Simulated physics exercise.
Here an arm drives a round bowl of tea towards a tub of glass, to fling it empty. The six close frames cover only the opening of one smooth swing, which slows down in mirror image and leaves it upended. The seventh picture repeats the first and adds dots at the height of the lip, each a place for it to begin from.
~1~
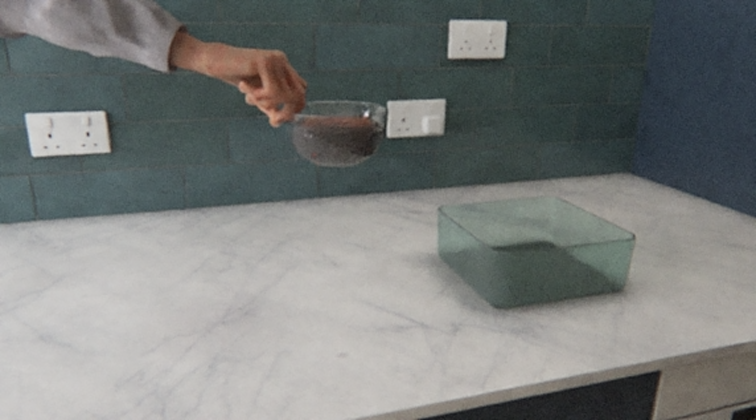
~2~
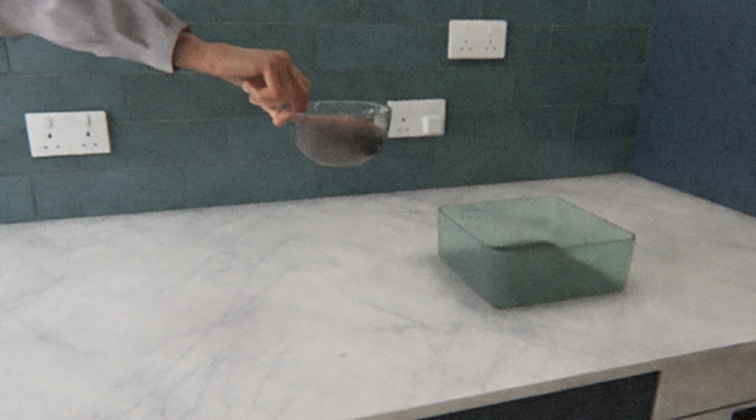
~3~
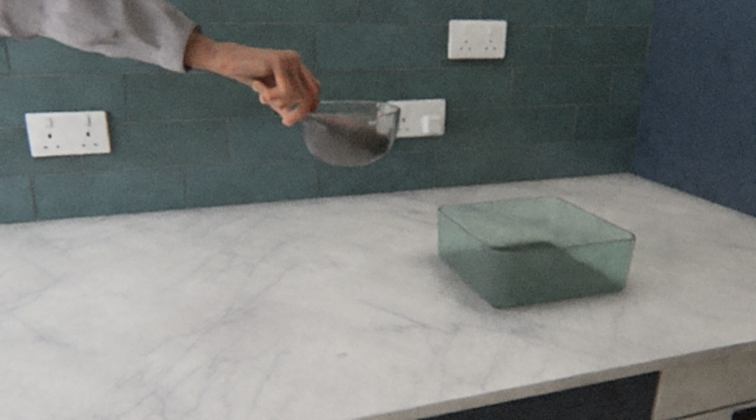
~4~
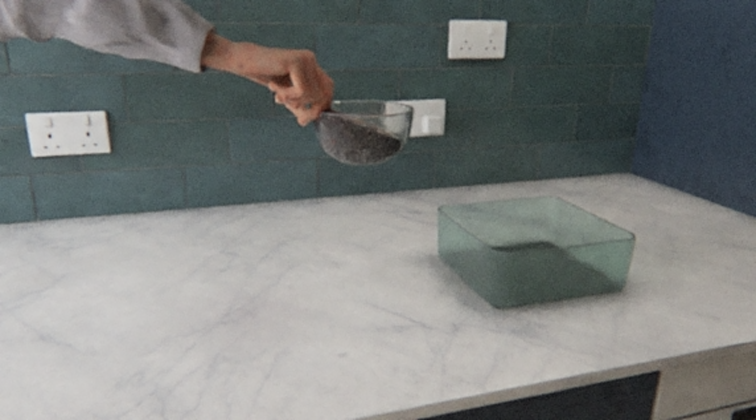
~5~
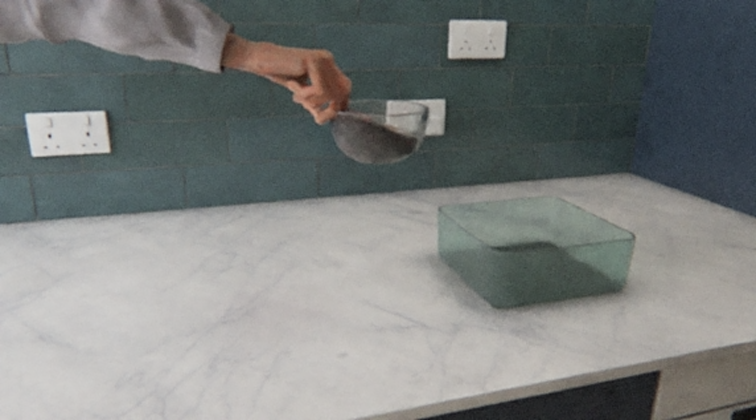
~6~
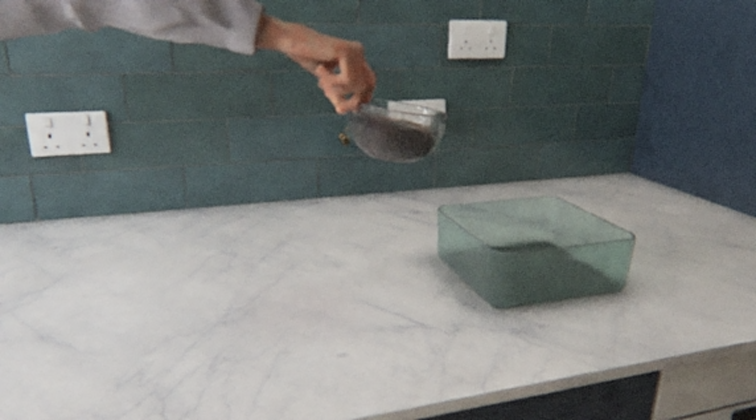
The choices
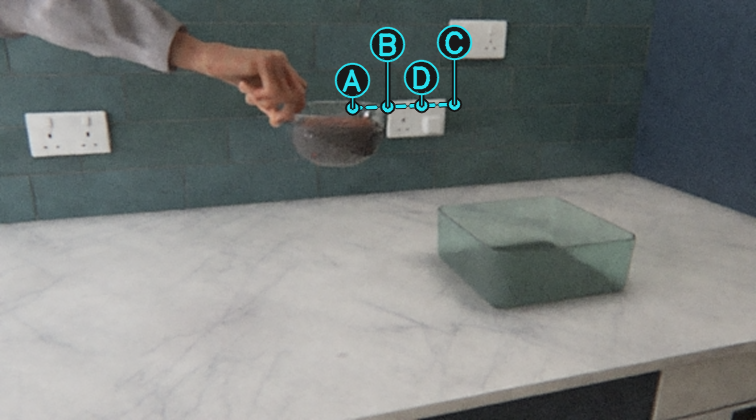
A hand held a clear round bowl of dark tea above a pale marble counter and moved it a short way right, toward a green glass tub, the bowl tilting slightly along the way.
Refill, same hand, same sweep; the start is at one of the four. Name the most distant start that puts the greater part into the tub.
The limit is A.
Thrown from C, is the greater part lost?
No, not at all.
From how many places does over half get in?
All of them.
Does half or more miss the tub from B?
No, not at all.
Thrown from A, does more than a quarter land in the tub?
Yes, it does.
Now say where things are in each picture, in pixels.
In the first frame, upright, lip at (384, 106); tub from (488, 307) to (622, 287); nothing has left yet.
In the second frame, upright, lip at (387, 106); nothing has left yet.
In the third frame, upright, lip at (396, 106); nothing has left yet.
In the fourth frame, upright, lip at (409, 106); tea is over the rim, down to (316, 109).
In the fifth frame, upright, lip at (424, 105); nothing has left yet.
In the sixth frame, tipped about 9°, lip at (443, 112); nothing has left yet.
On the marked copy, A at (352, 108); B at (387, 106); C at (454, 104); D at (421, 105).
With A, about 63 % lands in the tub, 23 % falls short and 14 % goes beside or beyond.
With B, about 73 % lands in the tub, 9 % falls short and 18 % goes beside or beyond.
With C, about 81 % lands in the tub, 9 % falls short and 9 % goes beside or beyond.
With D, about 79 % lands in the tub, 8 % falls short and 13 % goes beside or beyond.
